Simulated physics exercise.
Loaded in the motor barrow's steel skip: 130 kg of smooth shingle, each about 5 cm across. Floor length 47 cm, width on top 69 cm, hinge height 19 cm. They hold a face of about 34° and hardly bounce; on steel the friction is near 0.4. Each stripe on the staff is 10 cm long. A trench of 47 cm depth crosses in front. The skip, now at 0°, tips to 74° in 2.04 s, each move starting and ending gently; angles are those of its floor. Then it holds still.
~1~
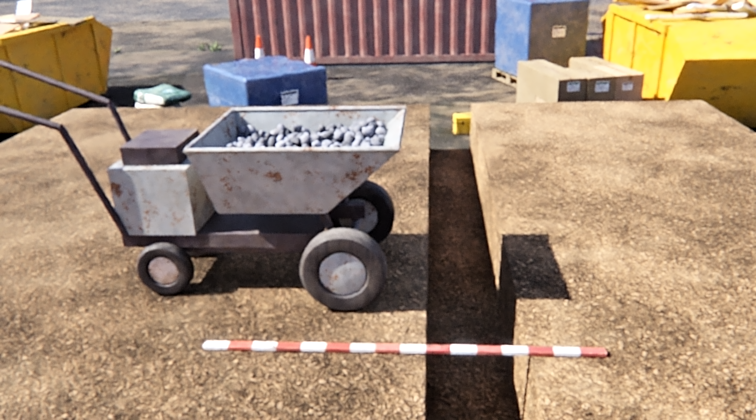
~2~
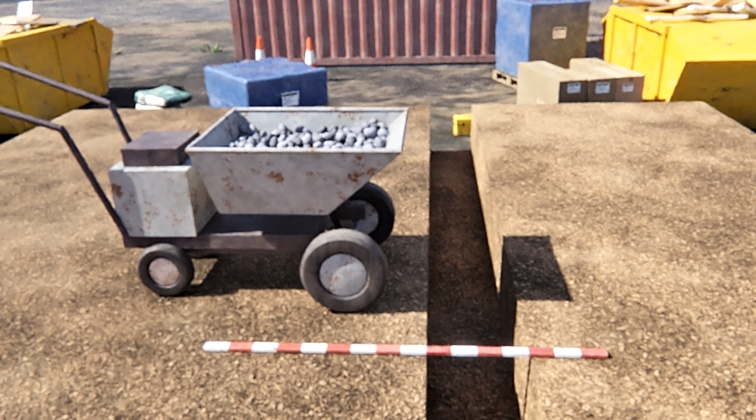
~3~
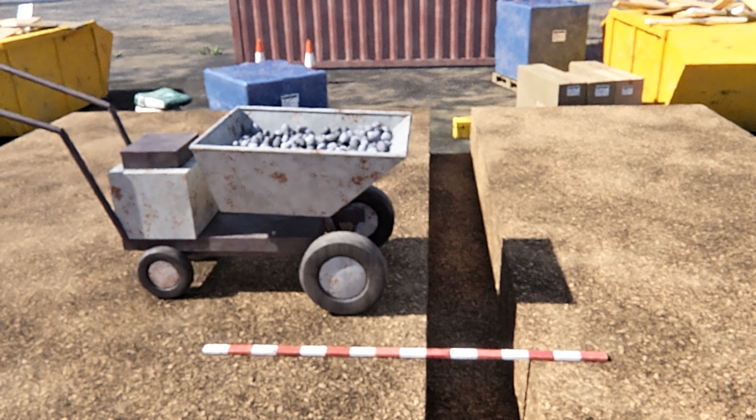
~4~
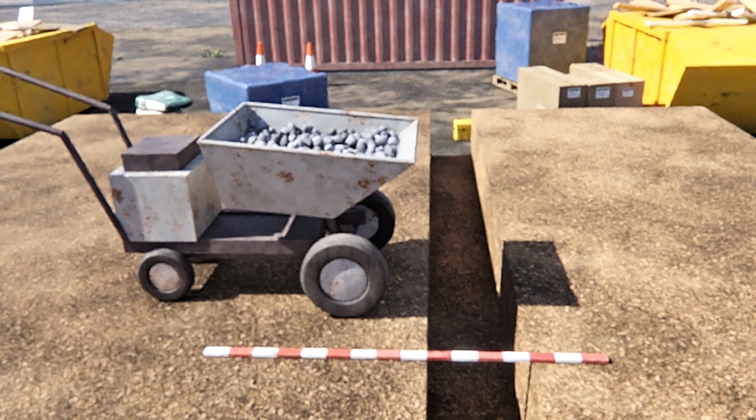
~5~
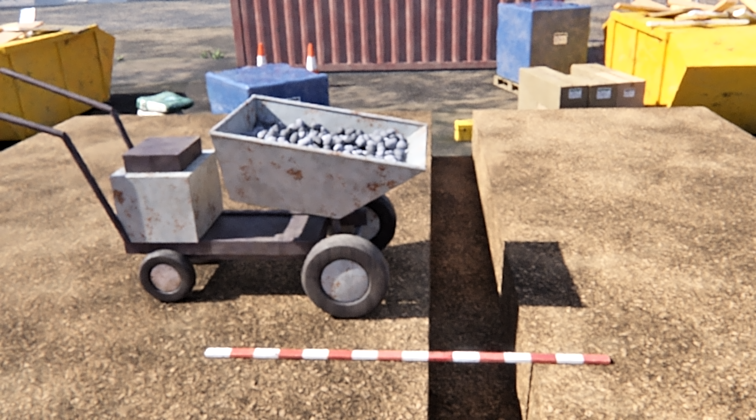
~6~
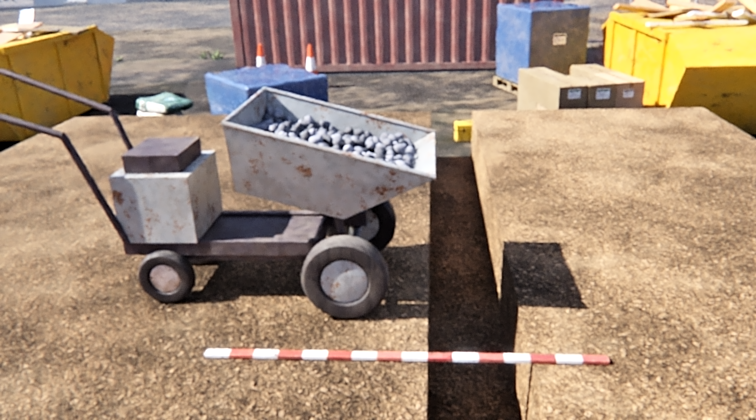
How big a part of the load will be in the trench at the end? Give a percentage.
About 52 per cent.
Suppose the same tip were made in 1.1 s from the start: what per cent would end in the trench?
In that case some 45 per cent.
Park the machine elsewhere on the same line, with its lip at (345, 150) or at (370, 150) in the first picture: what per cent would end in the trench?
Near 100 per cent from the first place, 90 from the second.
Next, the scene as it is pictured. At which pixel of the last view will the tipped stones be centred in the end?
Their middle is at about (507, 345).
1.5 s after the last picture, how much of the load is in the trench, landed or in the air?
About 40 per cent by then.
Then, 0.9 s after the last picture the floor is at 62°, 91 % in the skip, 8 % in the trench, 1 % past the trench; the foremost stones are at (519, 268).
Then, 1.5 s after the last picture the floor is at 74°, 10 % in the skip, 42 % in the trench, 48 % past the trench; the foremost stones are at (686, 282).
Then, 1.9 s after the last picture the floor is at 74°, 0 % in the skip, 51 % in the trench, 49 % past the trench; the foremost stones are at (733, 283).
Then, 3.8 s after the last picture the floor is at 74°, 0 % in the skip, 52 % in the trench, 48 % past the trench; the foremost stones are past the picture's edge.
